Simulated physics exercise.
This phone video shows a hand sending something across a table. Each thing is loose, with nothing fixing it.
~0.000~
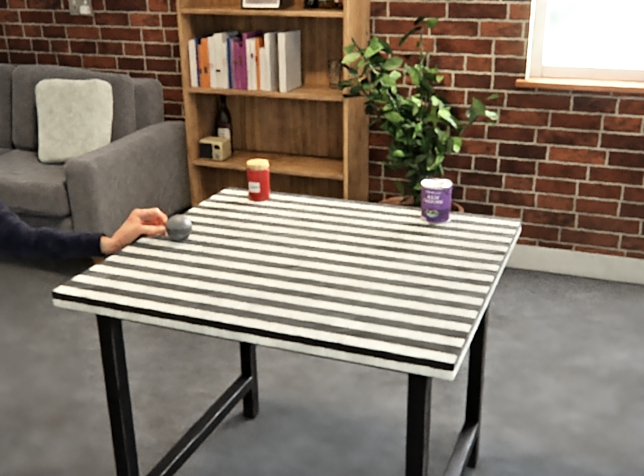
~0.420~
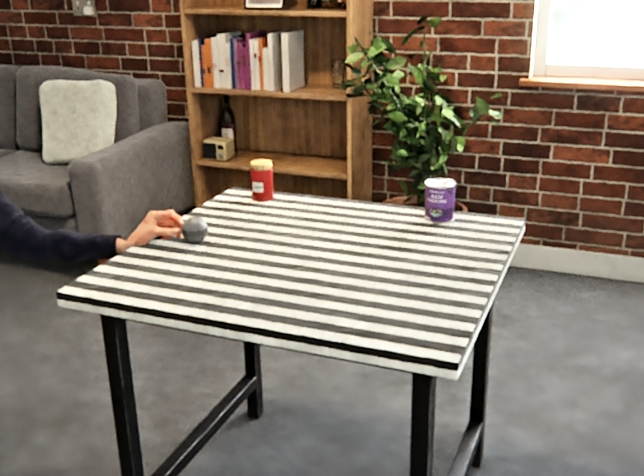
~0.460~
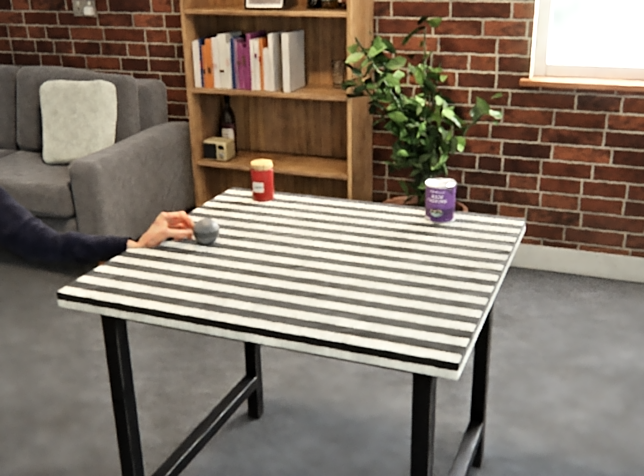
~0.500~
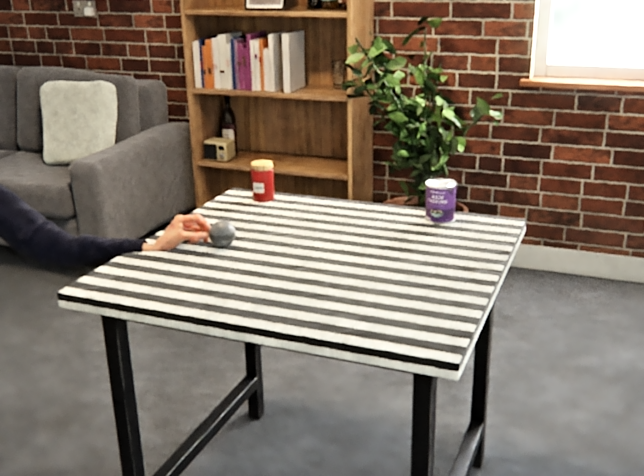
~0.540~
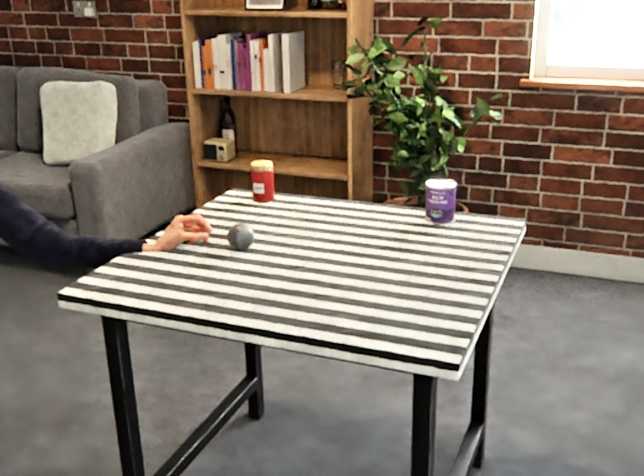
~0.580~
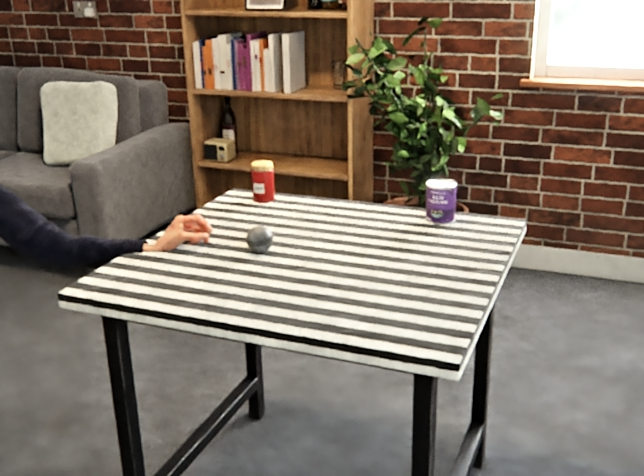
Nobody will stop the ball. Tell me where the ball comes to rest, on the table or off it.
Loses its perch.
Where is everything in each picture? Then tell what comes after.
In the first frame, under the hand; grey ball (179, 228).
In the second frame, under the hand; grey ball (195, 230).
In the third frame, under the hand; grey ball (206, 232).
In the fourth frame, grey ball (222, 234).
In the fifth frame, grey ball (241, 237) shifted about its own width.
In the sixth frame, grey ball (259, 239) shifted about its own width.
After 0.88 s, grey ball shifted well along near (401, 258).
After 1.28 s, grey ball now off the table.
In the end (1.6 s), off the table, grey ball.
